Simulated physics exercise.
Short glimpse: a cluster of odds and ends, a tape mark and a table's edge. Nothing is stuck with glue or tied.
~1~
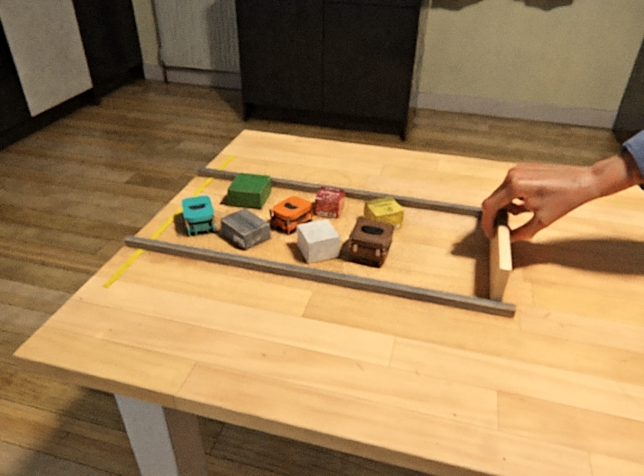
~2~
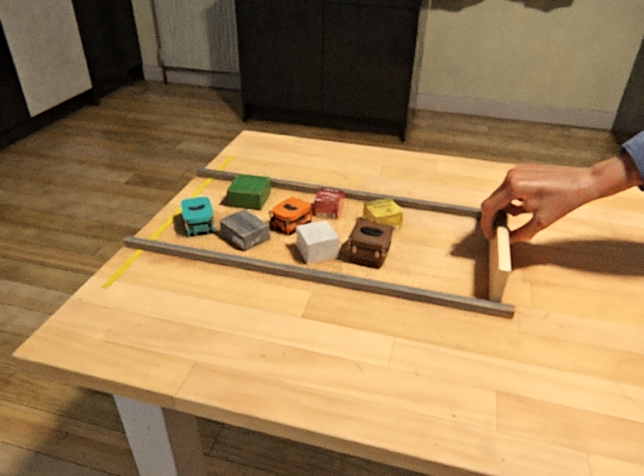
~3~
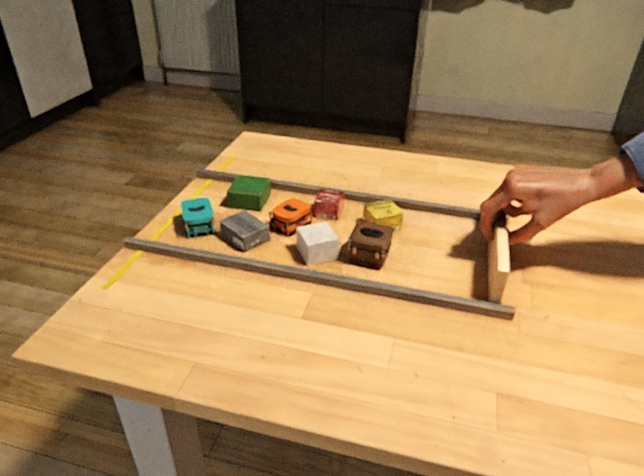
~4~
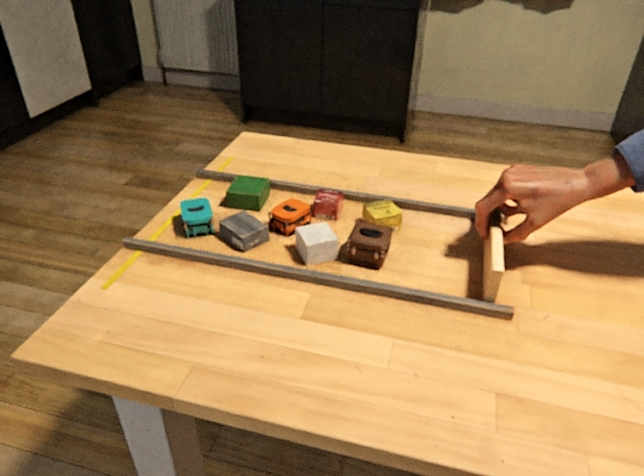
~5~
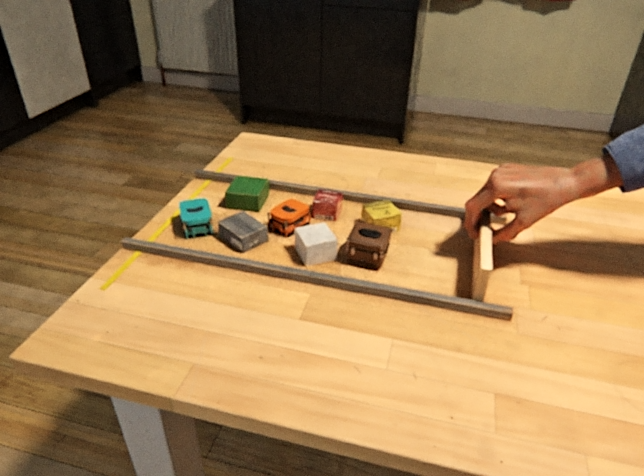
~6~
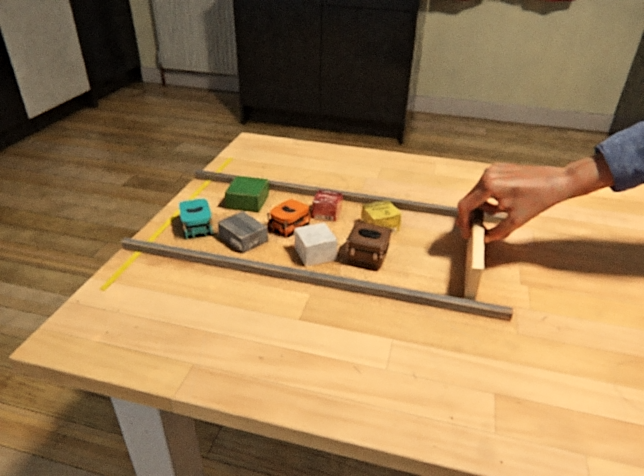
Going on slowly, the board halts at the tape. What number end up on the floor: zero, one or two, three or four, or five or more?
The push knocks at least five off.
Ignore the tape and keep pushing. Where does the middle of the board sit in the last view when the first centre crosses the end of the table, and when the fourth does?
(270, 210), later (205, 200).
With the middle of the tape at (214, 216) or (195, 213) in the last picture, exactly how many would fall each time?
The counts: 3 and 5.
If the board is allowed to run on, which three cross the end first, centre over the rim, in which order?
The order is the turquoise case, then the grey box, then the green block.
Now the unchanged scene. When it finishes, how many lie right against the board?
It's touching 3 at the end.
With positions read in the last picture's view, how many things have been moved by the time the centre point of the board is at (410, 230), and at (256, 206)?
I get 0 at the one place and 8 at the other.
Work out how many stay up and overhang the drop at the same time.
The total would be 3.
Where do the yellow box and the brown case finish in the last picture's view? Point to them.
Final positions - yellow box around (189, 178), brown case around (150, 210).
Soon after, none off yet; turquoise case at rest near (196, 219); green block at rest near (248, 194); grey box at rest near (243, 231).
After that, none off yet; turquoise case displaced about its own width near (146, 210); green block displaced about its own width near (206, 189); grey box displaced well along near (168, 223).
In the end, the number that fall off is five or more; gone, white block, red box, grey box, green block and turquoise case.
